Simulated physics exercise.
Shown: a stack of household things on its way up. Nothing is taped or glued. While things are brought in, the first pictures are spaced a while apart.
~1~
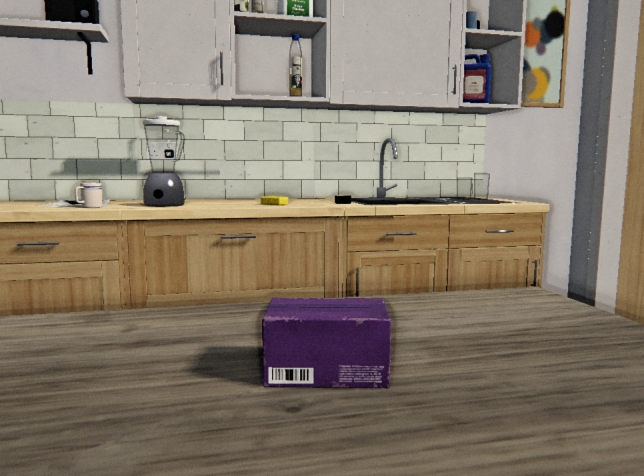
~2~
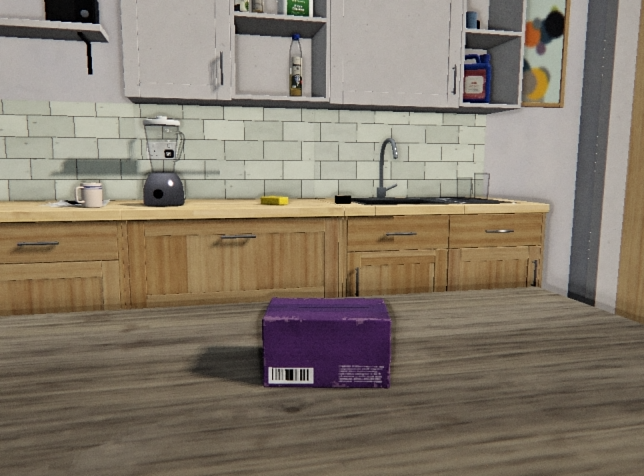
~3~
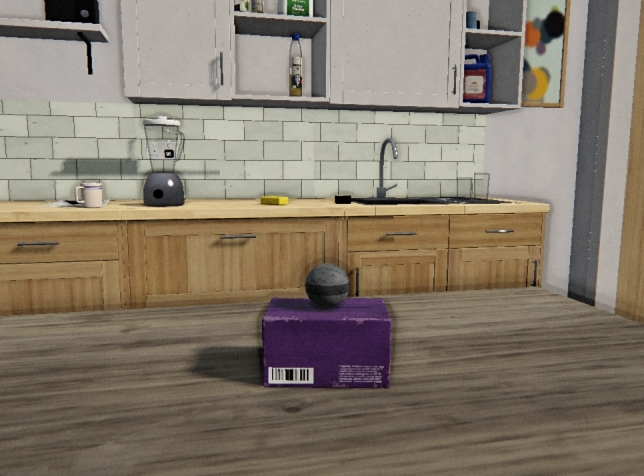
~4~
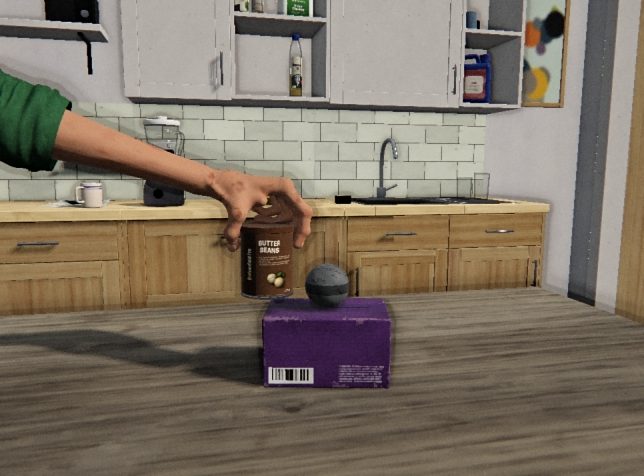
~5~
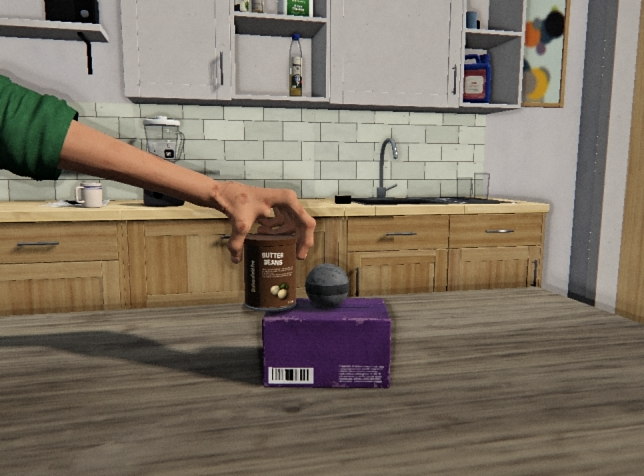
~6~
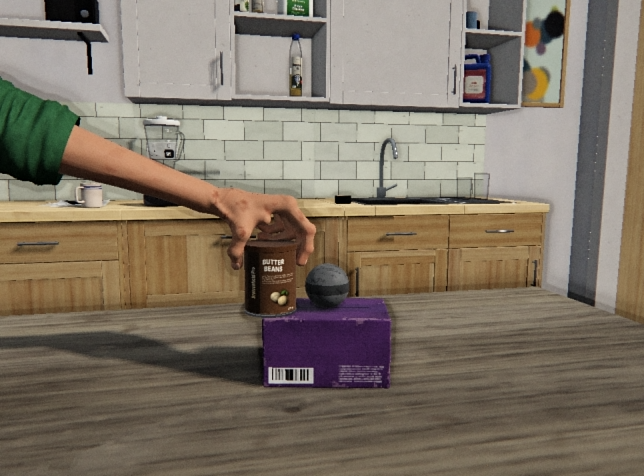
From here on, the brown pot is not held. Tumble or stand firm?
Stands firm.
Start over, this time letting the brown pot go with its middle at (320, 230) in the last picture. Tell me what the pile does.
The pile then goes over.
Then, 0.30 s past the last view, nothing moves.
Then, 0.70 s past the last view, brown pot resting near (270, 277).
Finally, all 3 still in place. Final places as the last picture's camera would see them, brown pot near (270, 277). The pile keeps its balance.
